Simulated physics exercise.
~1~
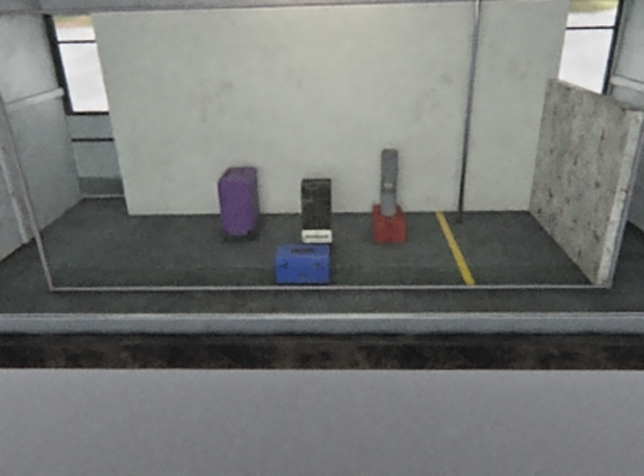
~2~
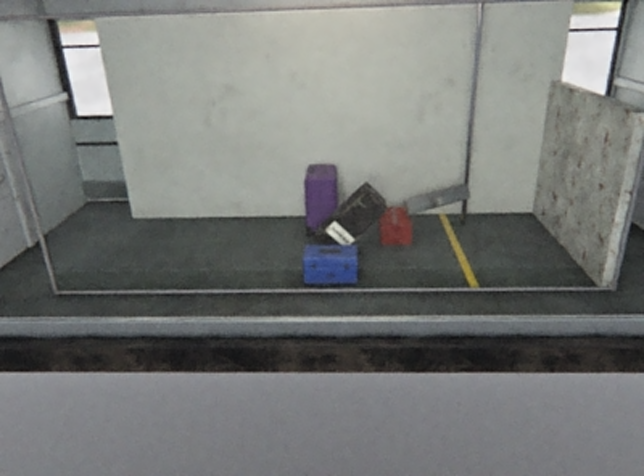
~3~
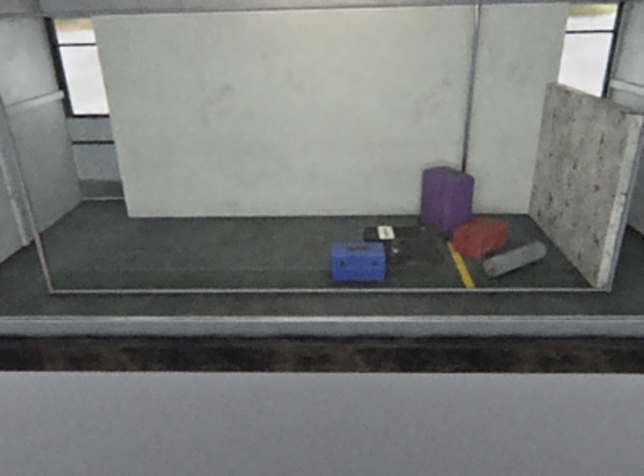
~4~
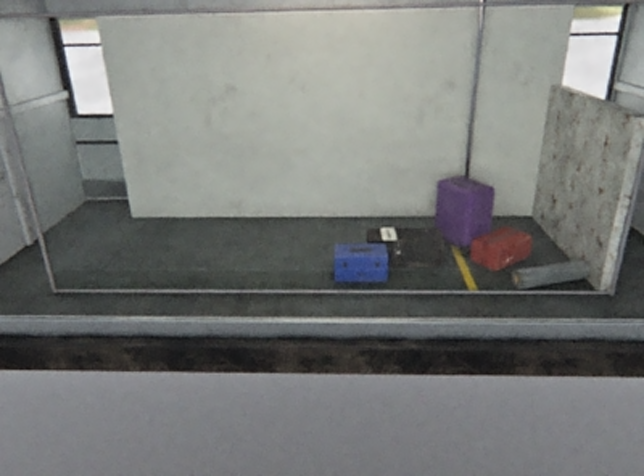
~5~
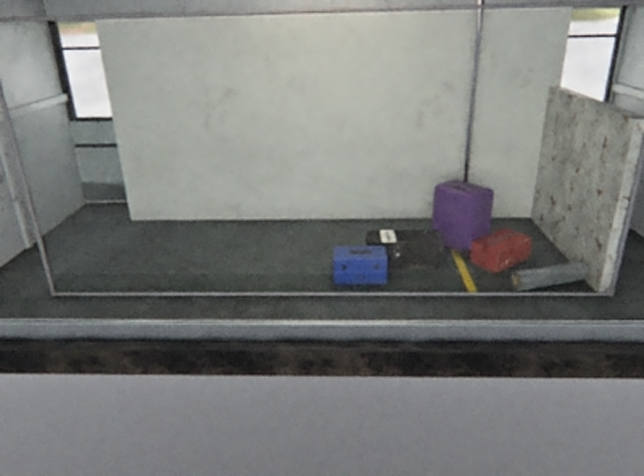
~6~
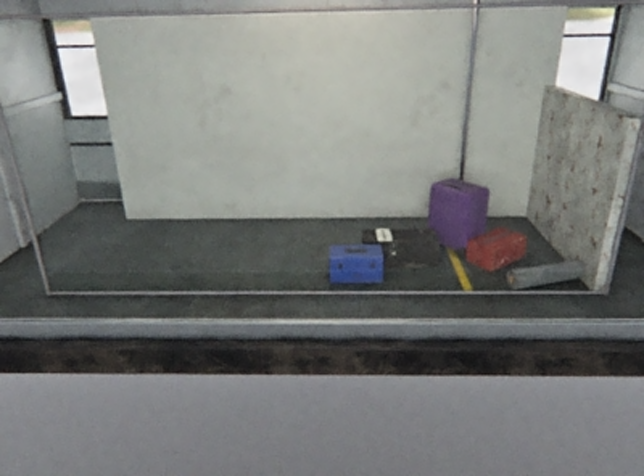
In a grey bay with pale walls, a purple case, a black tall box and a grey roll set on a red carton stand upright behind a blue toolbox, all left of a yellow line. The load starts shifting right, and the black box tips over while the roll topples off the carton. The purple case, still upright, slides to the line as the carton and roll travel across it. The blue toolbox slides a shorter way. Everything settles, with the toolbox and fallen black box short of the line and the carton and roll beyond it.
